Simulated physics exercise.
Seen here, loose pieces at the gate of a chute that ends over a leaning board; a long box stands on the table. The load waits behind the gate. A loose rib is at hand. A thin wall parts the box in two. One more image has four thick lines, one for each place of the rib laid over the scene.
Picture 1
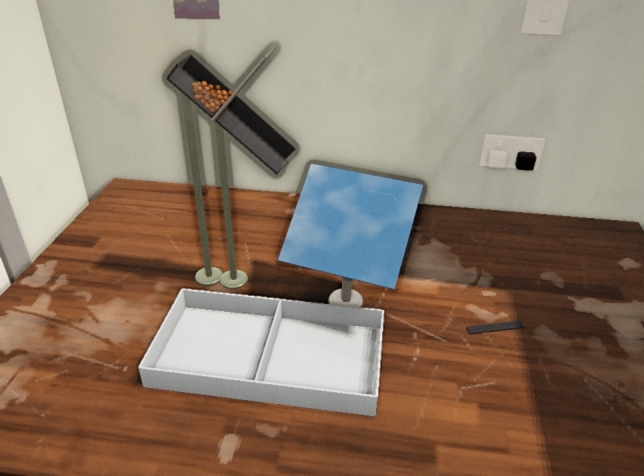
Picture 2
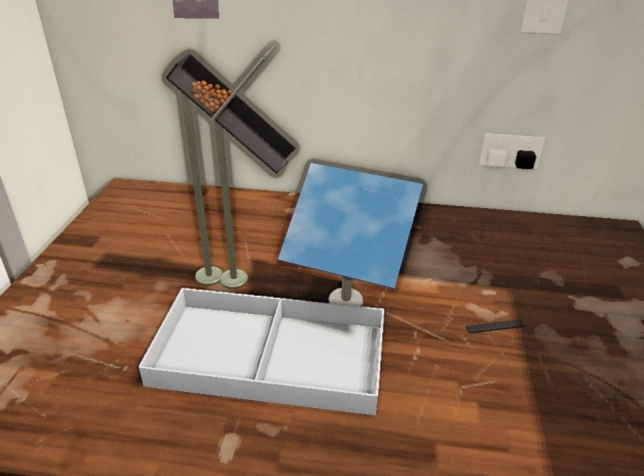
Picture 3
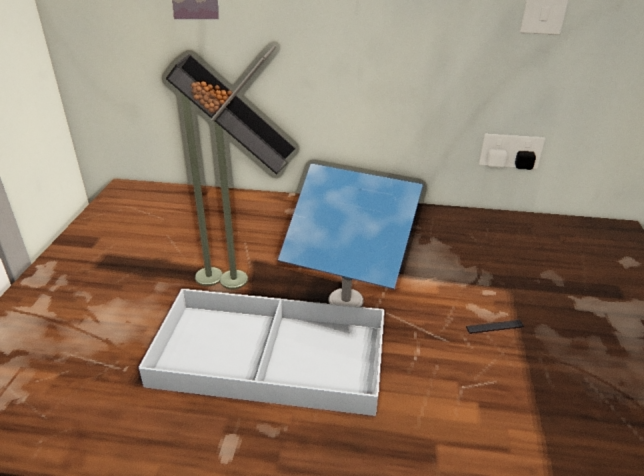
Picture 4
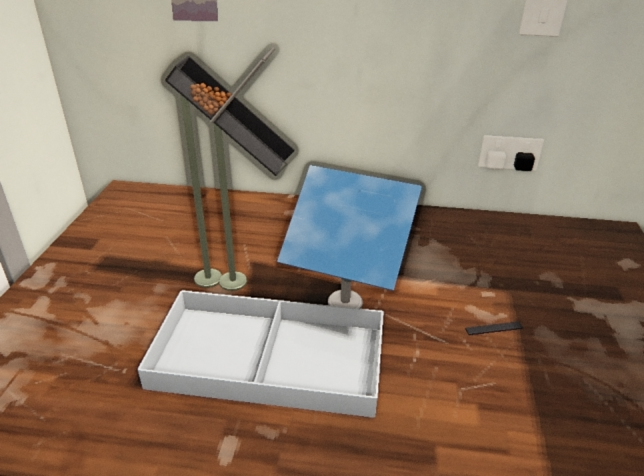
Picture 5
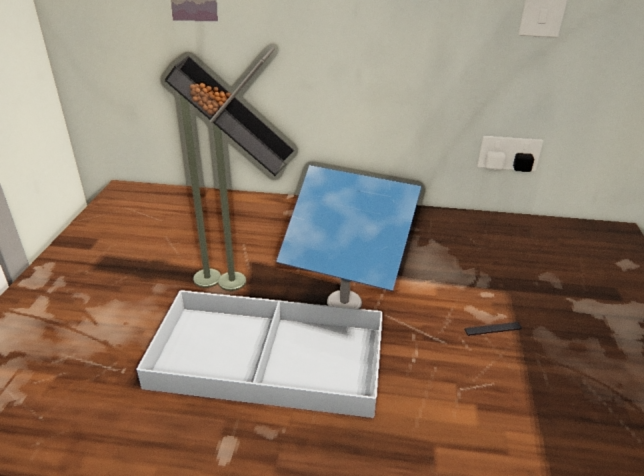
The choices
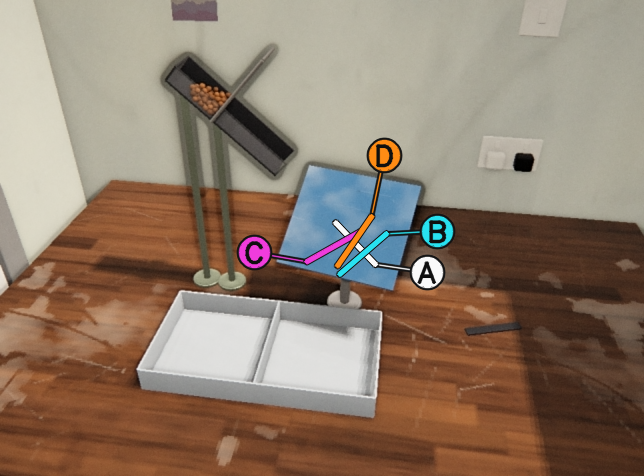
Nothing moves by itself here; the view merely shifts very slightly toward the end. Orange-brown cereal balls stay in the upper part of a dark, sloping chute on thin posts, beside a tilted blue board, with a white two-part box and a small dark strip on the worn wooden table.
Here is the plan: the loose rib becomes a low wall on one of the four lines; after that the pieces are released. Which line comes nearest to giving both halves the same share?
Line C does it best.
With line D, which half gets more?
The right half.
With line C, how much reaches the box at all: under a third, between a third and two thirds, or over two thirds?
Over two thirds.
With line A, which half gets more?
The right half.
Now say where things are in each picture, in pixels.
The first frame shows load behind the gate at (214, 96), cereal balls; lip of the chute at (281, 167), sloping fairly steeply.
The second frame shows middle of the board at (350, 222), tilted fairly steeply; middle of its low edge at (334, 273); of its high edge at (365, 173).
The third frame shows front corners of the box at (140, 368) and (377, 396); front end of its middle wall at (256, 381).
The fourth frame shows middle of the load at (213, 98); lip at (280, 169).
The fifth frame shows middle of the load at (212, 98); lip at (279, 169).
On the marked copy, line A from (335, 222) to (375, 264); line B from (386, 233) to (339, 274); line C from (360, 231) to (306, 261); line D from (371, 216) to (337, 265).
With A, of what is caught, a stray few in the left half, nearly all in the right.
With B, of what is caught, a stray few in the left half, nearly all in the right.
With C, of what is caught, about half in the left half, about half in the right.
With D, of what is caught, a stray few in the left half, nearly all in the right.
